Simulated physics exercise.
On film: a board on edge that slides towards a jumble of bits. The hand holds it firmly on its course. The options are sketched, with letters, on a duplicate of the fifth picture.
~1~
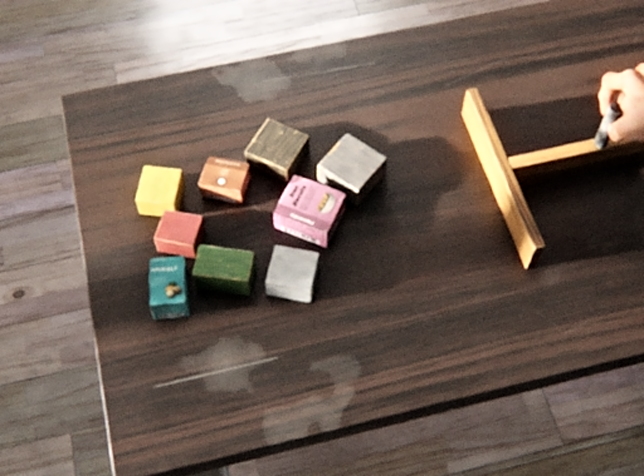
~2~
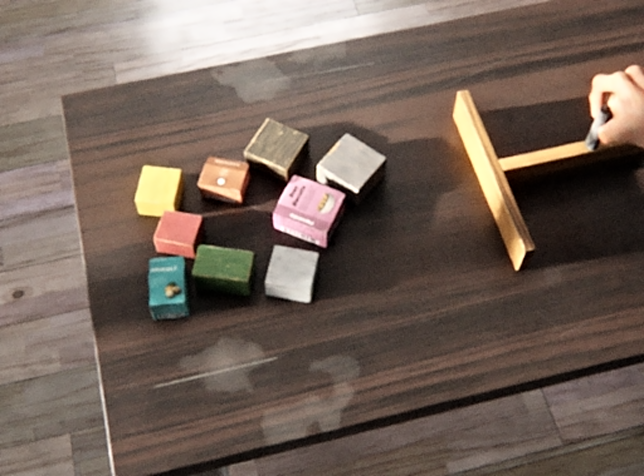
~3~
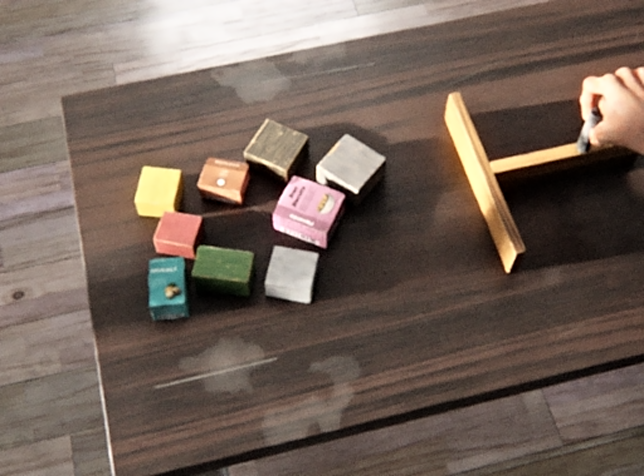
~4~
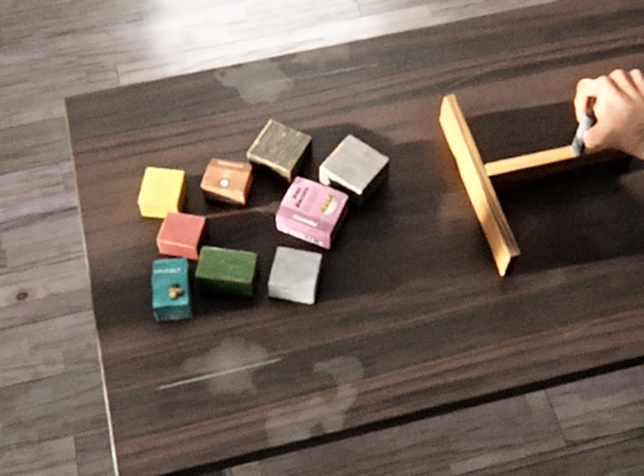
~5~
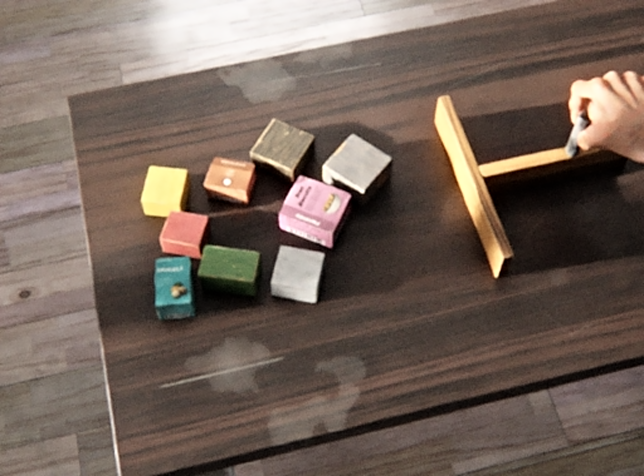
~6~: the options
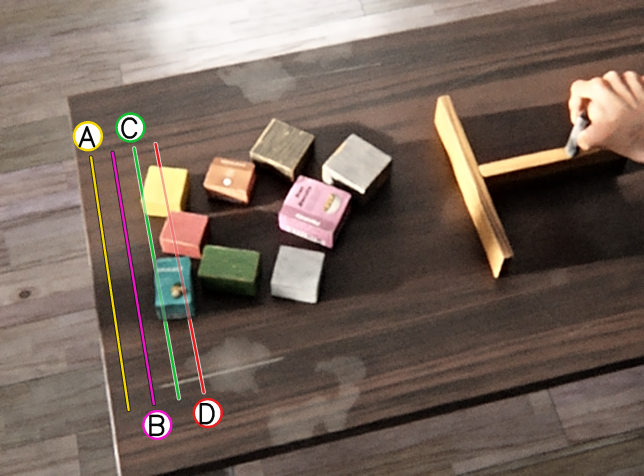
A hand slides an upright wooden board slowly left across a dark table toward colourful blocks.
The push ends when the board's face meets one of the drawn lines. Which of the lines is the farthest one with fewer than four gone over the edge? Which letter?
At D, and not beyond.
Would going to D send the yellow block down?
By then, yes.
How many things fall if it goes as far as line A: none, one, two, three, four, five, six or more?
By then, six or more.
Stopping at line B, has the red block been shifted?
Yes.
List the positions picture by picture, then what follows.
In the first picture, black block (278, 151); yellow block (161, 191); white block (293, 274).
In the second picture, board (495, 166); orange packet (225, 180).
In the third picture, board (486, 168); red block (180, 235).
In the fourth picture, board (480, 171); pink packet (313, 212).
In the fifth picture, board (475, 172); black block (284, 152); yellow block (167, 192); white block (299, 274).
On the marked copy, A at (108, 274); B at (132, 269); C at (155, 264); D at (178, 259).
Following D. Soon after the start, board (371, 194); black block (276, 150); grey block (316, 173).
Later, board (264, 218); yellow block (133, 197); turquoise box (157, 291).
In the end, board (177, 236); turquoise box over the edge; yellow block over the edge; two fallen.
As for the rest, A drops eight; B drops five; C drops five.
